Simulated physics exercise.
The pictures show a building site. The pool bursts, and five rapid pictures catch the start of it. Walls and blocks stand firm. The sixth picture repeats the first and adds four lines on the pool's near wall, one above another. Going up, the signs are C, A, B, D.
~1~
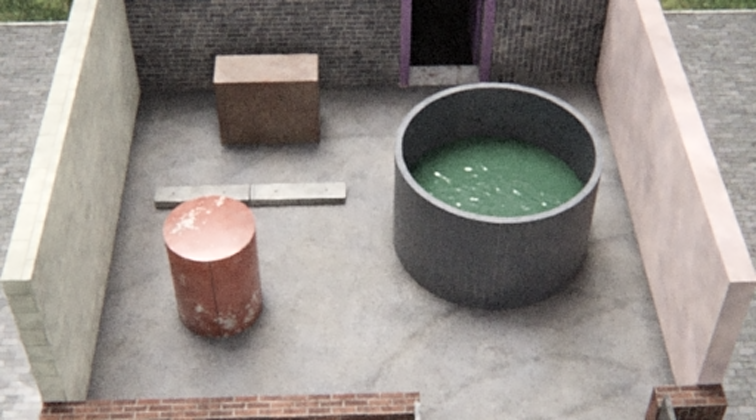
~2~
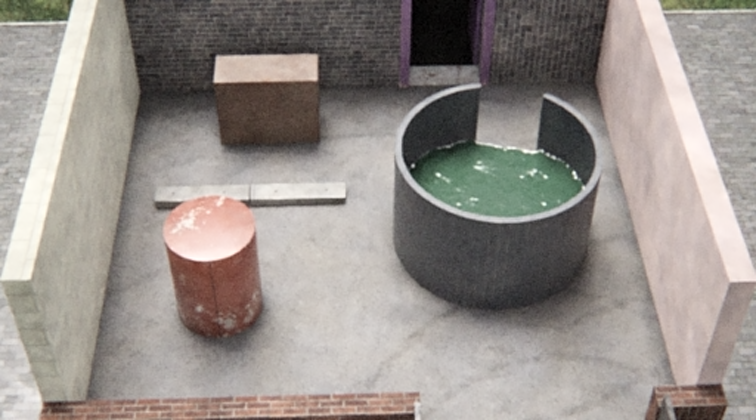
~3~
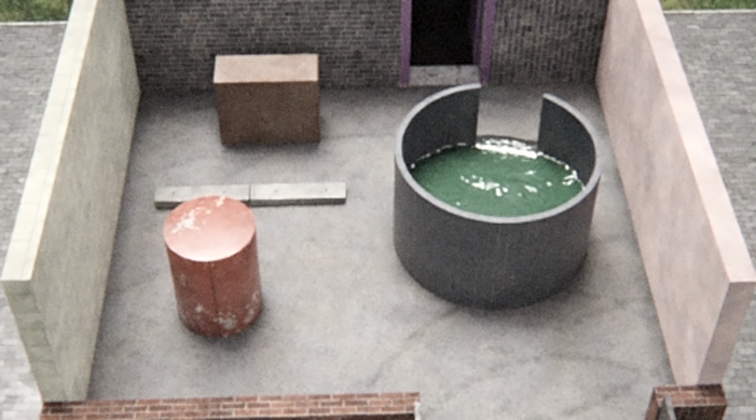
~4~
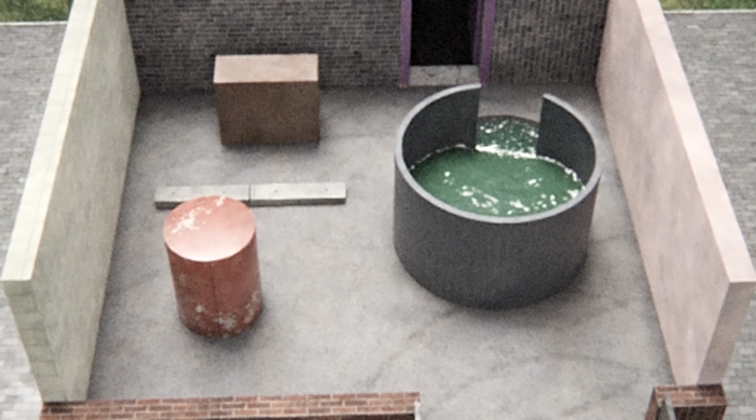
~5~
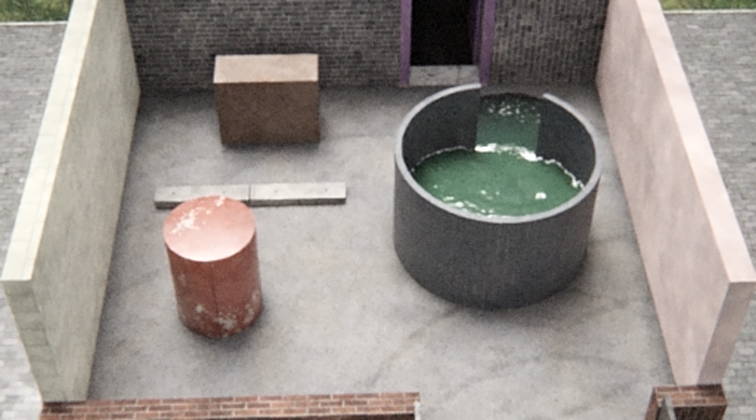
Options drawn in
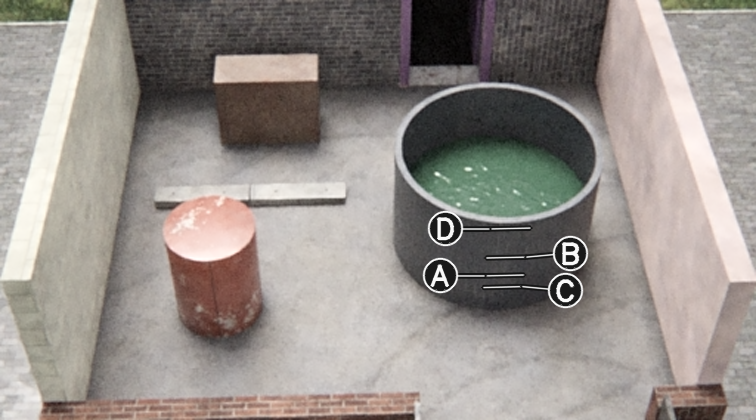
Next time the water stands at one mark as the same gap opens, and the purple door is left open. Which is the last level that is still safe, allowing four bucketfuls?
Use line C.
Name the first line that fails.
Here it is line A.
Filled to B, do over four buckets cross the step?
Yes, that goes wrong.
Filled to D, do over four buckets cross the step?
Yes.
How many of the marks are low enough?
One.
On the marked copy, A at (504, 275); B at (506, 257); C at (502, 287); D at (509, 228); from the bottom up C, A, B, D.
For line A, about 10 bucketfuls get in.
For line B, dozens of bucketfuls pour in.
For line C, a bucket or two gets in.
For line D, dozens of bucketfuls pour in.
